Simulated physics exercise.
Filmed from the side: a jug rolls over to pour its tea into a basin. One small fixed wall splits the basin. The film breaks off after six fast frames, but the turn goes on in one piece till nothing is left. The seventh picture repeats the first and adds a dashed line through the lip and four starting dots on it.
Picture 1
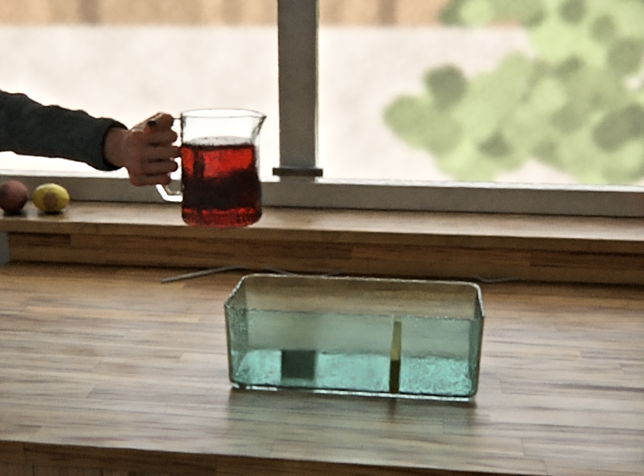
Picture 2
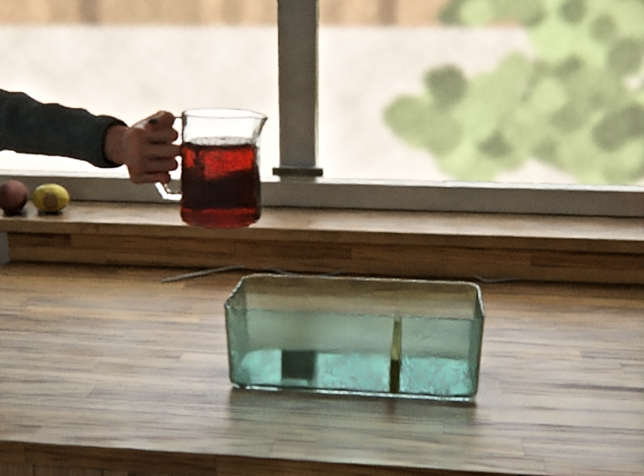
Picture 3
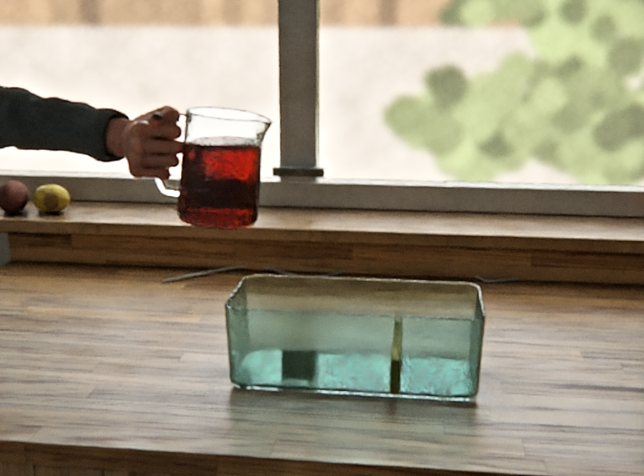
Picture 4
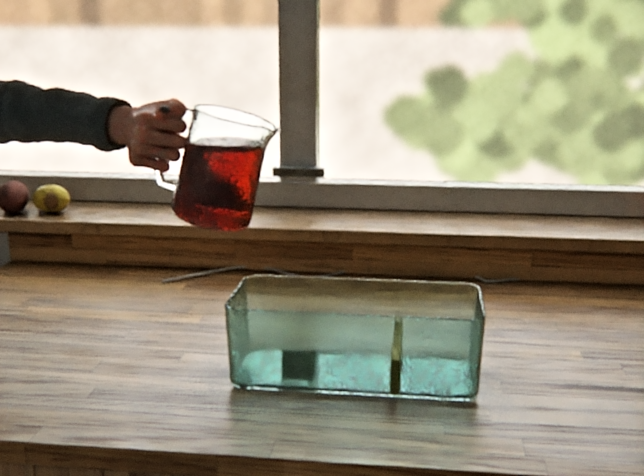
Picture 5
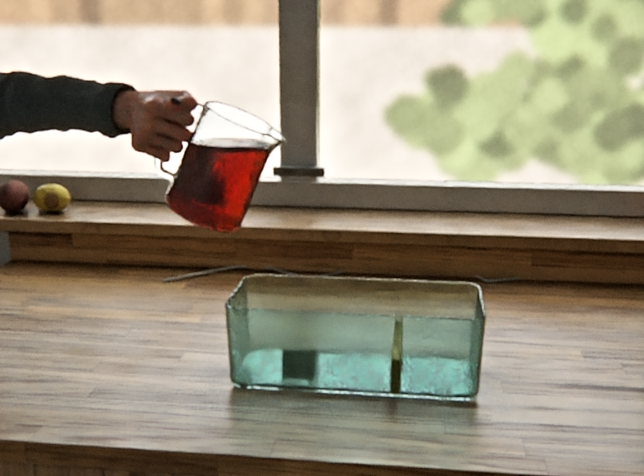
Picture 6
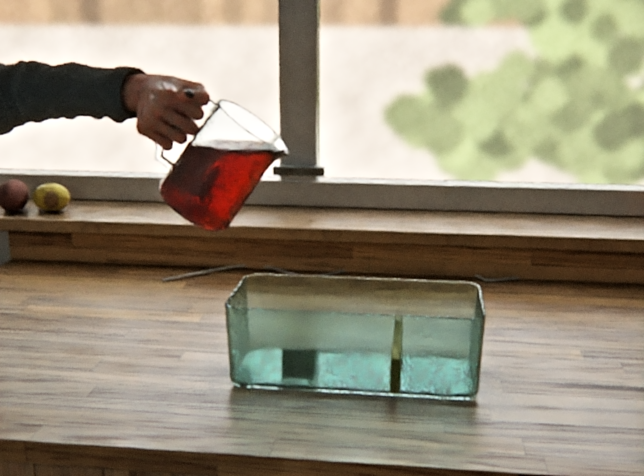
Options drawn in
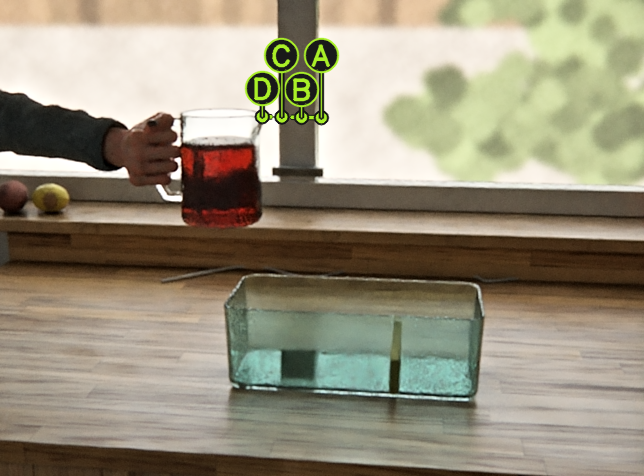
A glass jug of red tea, held by a hand at the left, stayed upright briefly, then tilted steadily to the right above a greenish glass basin on a wooden counter, without any tea leaving it.
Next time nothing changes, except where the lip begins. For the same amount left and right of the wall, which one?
Spot A.
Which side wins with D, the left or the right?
The left one.
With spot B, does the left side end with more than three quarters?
Yes, it does.
In lime, A at (321, 117); B at (301, 117); C at (281, 117); D at (262, 116).
If A is chosen, about 51 % ends left of the wall and 47 % right of it.
If B is chosen, about 91 % ends left of the wall and 4 % right of it; 5 % is lost outside.
If C is chosen, about 92 % ends left of the wall and 4 % right of it; 4 % is lost outside.
If D is chosen, about 93 % ends left of the wall and 5 % right of it.
